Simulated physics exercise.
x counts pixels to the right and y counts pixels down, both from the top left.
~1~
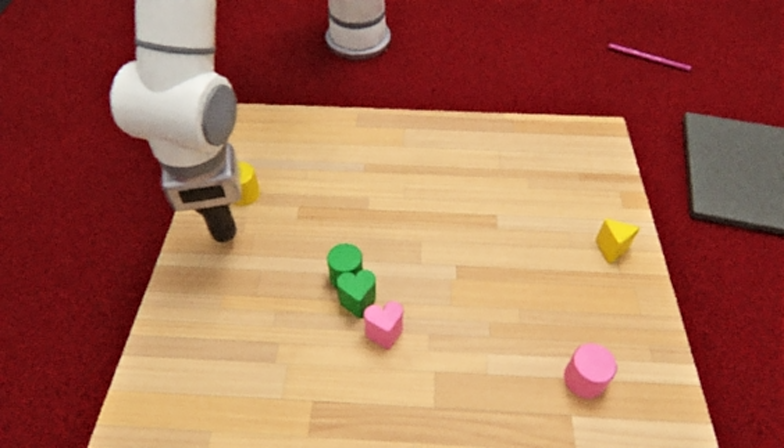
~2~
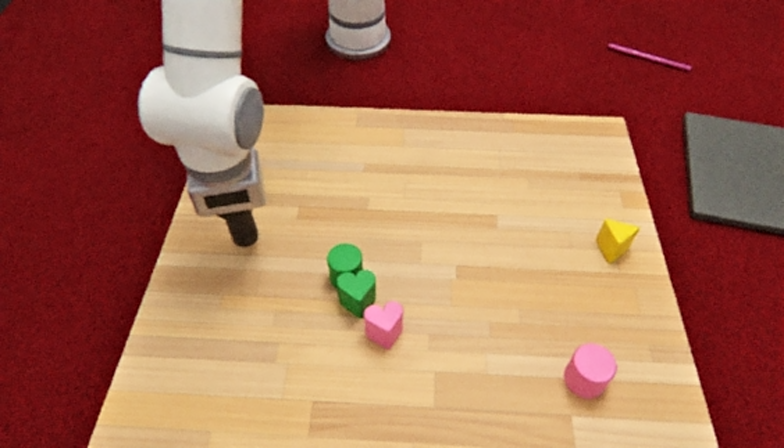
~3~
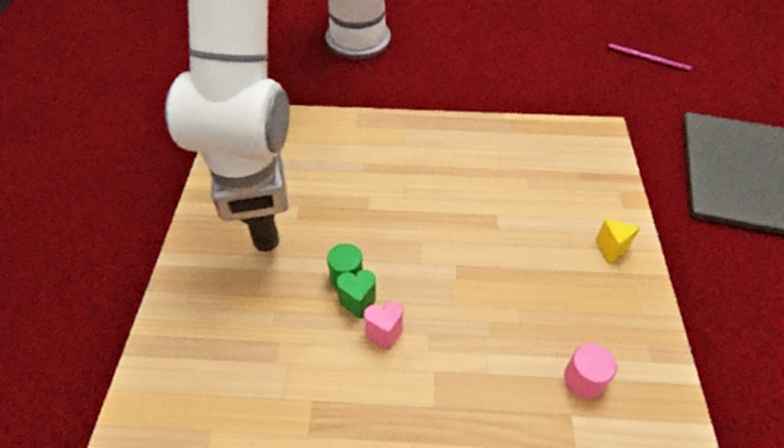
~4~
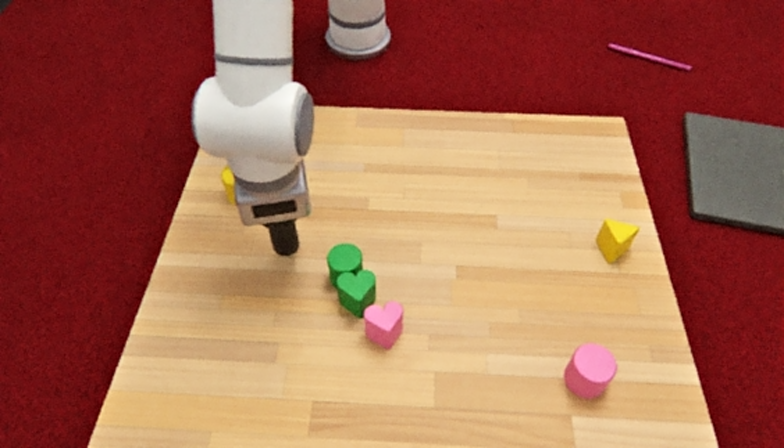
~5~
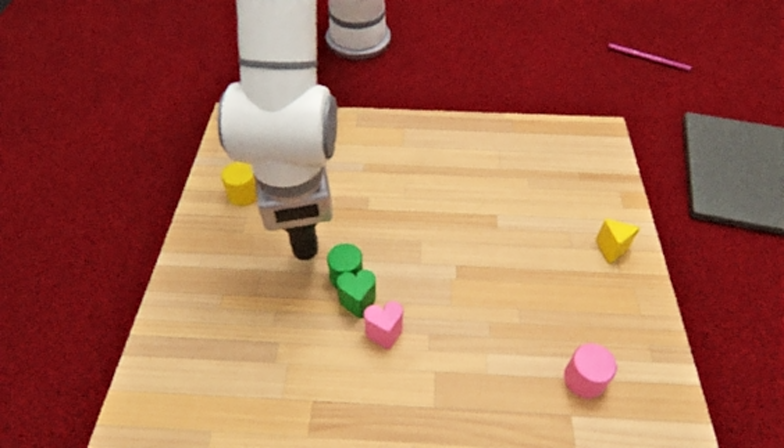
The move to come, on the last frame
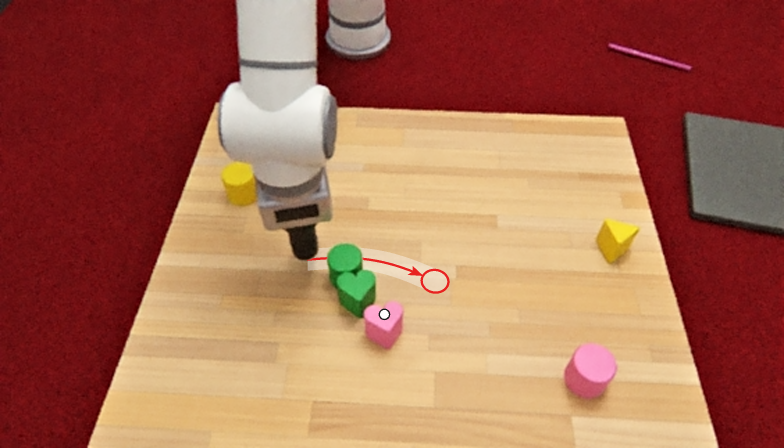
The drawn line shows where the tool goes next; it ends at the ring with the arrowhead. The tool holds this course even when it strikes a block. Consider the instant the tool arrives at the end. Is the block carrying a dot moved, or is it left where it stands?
Answer: Unmoved.
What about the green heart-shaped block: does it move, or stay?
It ends up somewhere else.
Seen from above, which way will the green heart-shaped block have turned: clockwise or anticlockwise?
It goes round the way clock hands do.
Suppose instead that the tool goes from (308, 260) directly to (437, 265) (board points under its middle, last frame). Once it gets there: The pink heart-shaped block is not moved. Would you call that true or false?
The statement is correct.
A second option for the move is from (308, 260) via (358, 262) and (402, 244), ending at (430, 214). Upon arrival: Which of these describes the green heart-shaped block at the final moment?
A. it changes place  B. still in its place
(A)
The drawn path runs from (308, 260) through (352, 258) and (394, 265) to (435, 281); the dot is on the pink heart-shaped block.
On the path given first. One third of the way, tool (351, 249); green round block (361, 262); green heart-shaped block (359, 288).
Two thirds of the way, tool (395, 256); green round block (387, 271); green heart-shaped block (360, 292), turned 30° clockwise.
At the end, tool (436, 272); green round block (388, 271); green heart-shaped block (360, 292), turned 30° clockwise; pink heart-shaped block not moved.
